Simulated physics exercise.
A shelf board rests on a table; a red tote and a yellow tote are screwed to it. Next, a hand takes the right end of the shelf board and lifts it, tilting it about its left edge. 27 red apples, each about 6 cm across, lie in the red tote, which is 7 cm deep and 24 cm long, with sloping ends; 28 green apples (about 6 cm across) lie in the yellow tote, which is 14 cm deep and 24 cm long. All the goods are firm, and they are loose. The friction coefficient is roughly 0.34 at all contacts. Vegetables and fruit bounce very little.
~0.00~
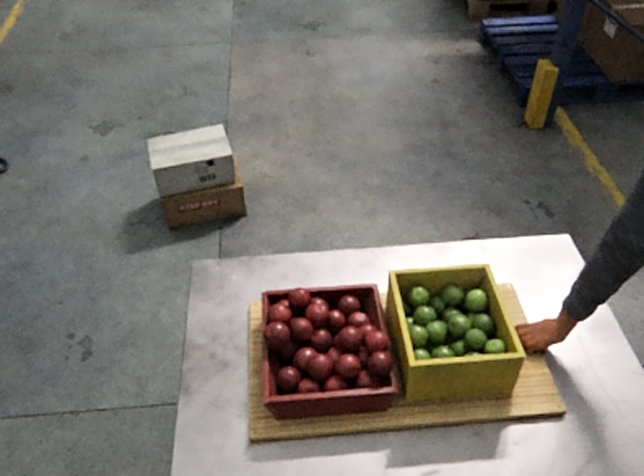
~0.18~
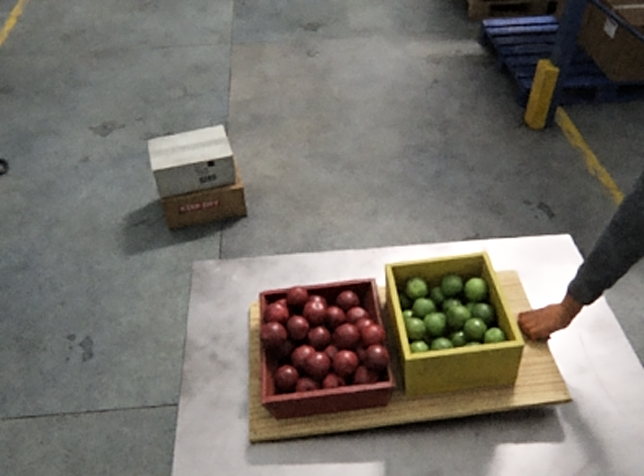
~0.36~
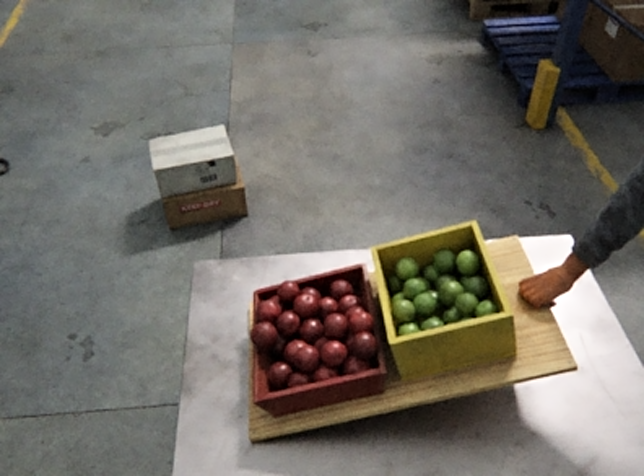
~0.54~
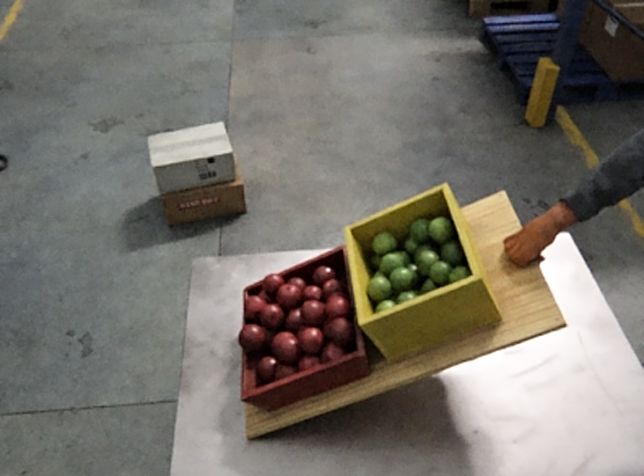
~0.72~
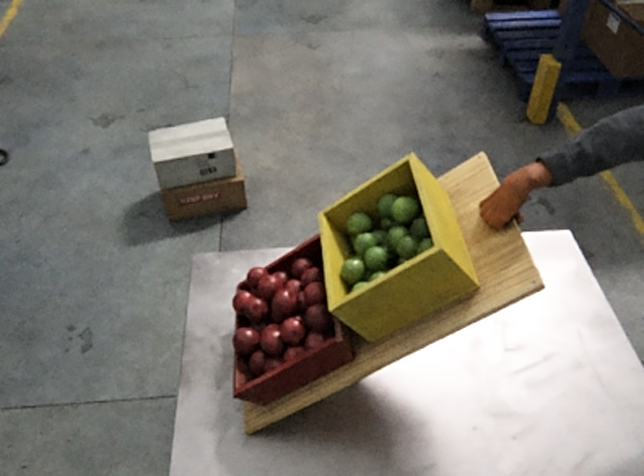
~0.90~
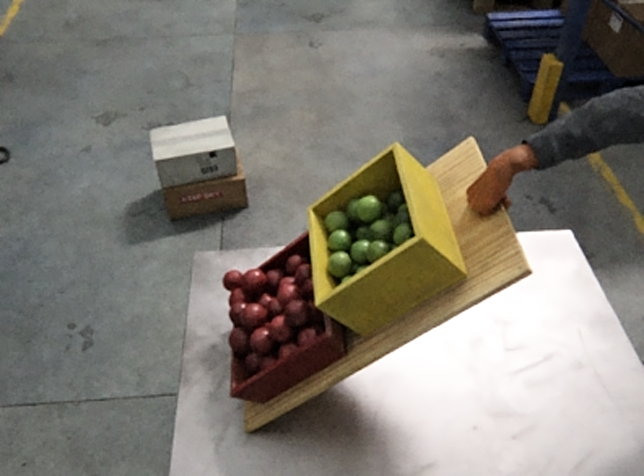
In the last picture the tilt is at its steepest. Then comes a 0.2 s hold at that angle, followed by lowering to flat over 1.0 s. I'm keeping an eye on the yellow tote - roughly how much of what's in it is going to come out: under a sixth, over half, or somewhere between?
Expect under a sixth to come out.
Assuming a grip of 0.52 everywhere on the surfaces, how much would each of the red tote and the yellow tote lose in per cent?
In that case the red tote sheds 30 per cent, while the yellow tote sheds 0 per cent.
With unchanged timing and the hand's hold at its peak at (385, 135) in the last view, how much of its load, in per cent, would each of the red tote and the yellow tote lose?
In that case red tote sheds 50 percent of its load and yellow tote sheds 10 percent.
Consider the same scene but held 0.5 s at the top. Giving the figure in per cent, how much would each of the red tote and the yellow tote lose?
In that case red tote 30, yellow tote 0 per cent.
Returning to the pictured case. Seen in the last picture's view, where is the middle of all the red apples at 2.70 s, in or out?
In the last picture they centre on about (298, 339).
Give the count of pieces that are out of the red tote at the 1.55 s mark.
Estimate for the red tote by then: Some 5 out.
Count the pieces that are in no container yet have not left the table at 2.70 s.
About 1.
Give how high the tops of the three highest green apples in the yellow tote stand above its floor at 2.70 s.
I'd say near 11 cm.
After 1.19 s, tilt 41°; red tote 25 in, 2 out and yellow tote 28 in, 0 out.
After 1.55 s, tilt 24°; red tote 22 in, 5 out and yellow tote 28 in, 0 out.
After 2.05 s, tilt 0°; red tote 21 in, 6 out and yellow tote 28 in, 0 out.
Final count (at 2.70 s), red tote 21 in, 6 out and yellow tote 28 in, 0 out. Asked share, 0 of 28, 0 per cent.
